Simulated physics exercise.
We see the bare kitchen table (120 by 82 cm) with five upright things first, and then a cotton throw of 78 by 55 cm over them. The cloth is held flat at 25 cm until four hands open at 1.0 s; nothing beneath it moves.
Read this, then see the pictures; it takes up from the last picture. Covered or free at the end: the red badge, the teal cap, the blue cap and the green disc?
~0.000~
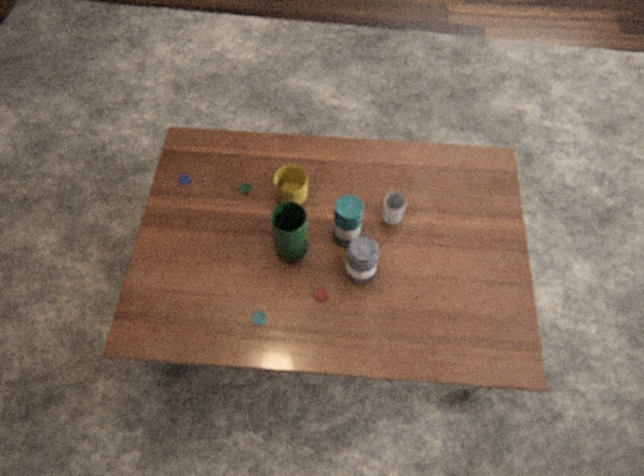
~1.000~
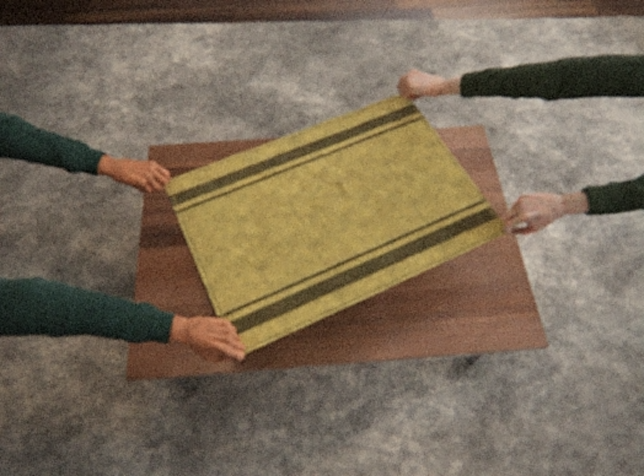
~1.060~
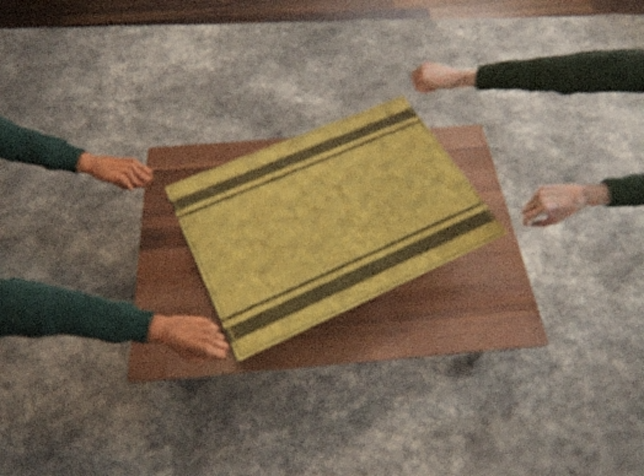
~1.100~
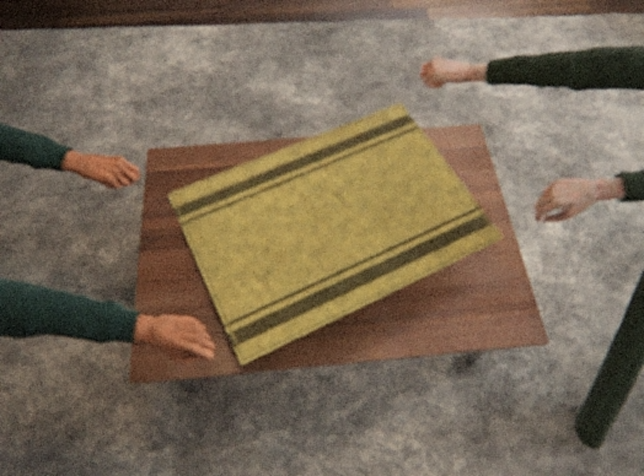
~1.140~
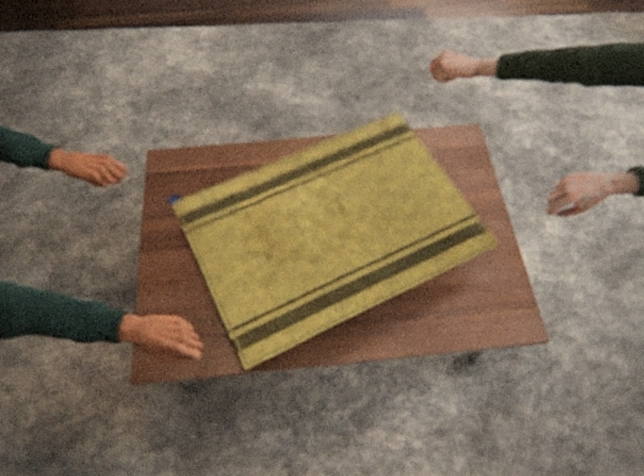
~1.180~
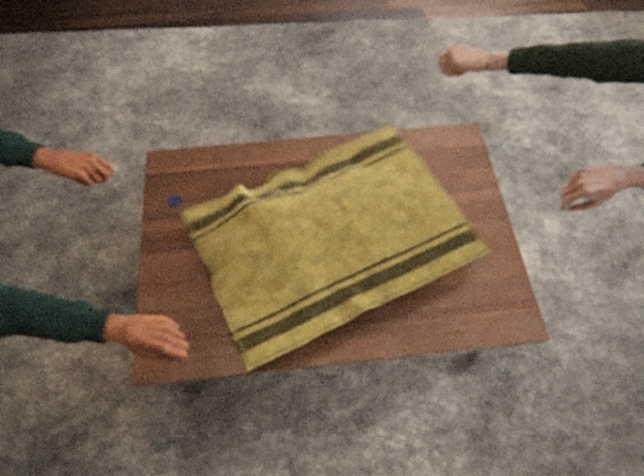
Result: Red badge ends under the cloth, teal cap ends under the cloth, blue cap stays uncovered, green disc still shows.
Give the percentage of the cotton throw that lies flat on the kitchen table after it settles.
About 25 percent of it.
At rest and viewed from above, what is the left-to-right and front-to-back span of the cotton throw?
Roughly 70 cm by 68 cm.
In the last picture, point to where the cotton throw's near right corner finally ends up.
About (455, 272).
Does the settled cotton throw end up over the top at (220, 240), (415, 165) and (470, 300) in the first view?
In order: Exposed, exposed, exposed.
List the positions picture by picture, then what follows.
In the first frame, shows, red badge (322, 295); teal cap (259, 318); blue cap (185, 179); green disc (245, 188); grey jar (364, 248), 14 cm tall; white cup (396, 201), 9 cm tall; green cup (289, 217), 18 cm tall; teal canister (349, 206), 16 cm tall; yellow cup (291, 178), 9 cm tall.
In the second frame, shows, cotton throw corners (235, 358) (164, 182) (405, 92) (510, 232); highest point 25 cm, lowest 25 cm.
In the third frame, shows, cotton throw corners (238, 361) (165, 188); highest point 23 cm, lowest 23 cm.
In the fourth frame, shows, cotton throw corners (242, 365) (168, 195); highest point 20 cm, lowest 20 cm.
In the fifth frame, shows, cotton throw corners (245, 370) (172, 205); highest point 18 cm, lowest 16 cm.
In the sixth frame, shows, cotton throw corners (248, 371) (183, 212) (390, 125) (489, 252); highest point 18 cm, lowest 9 cm.
At 1.4 s, 25 % of it is down, spanning 70 by 68 cm, above teal cap, red badge.
At 1.5 s, 25 % of it is down, spanning 71 by 69 cm, above teal cap, red badge.
At 1.7 s, 25 % of it is down, spanning 70 by 68 cm, above teal cap, red badge.
At 1.9 s, 25 % of it is down, spanning 70 by 68 cm, above teal cap, red badge.
At 2.7 s, 25 % of it is down, spanning 70 by 68 cm, above teal cap, red badge.
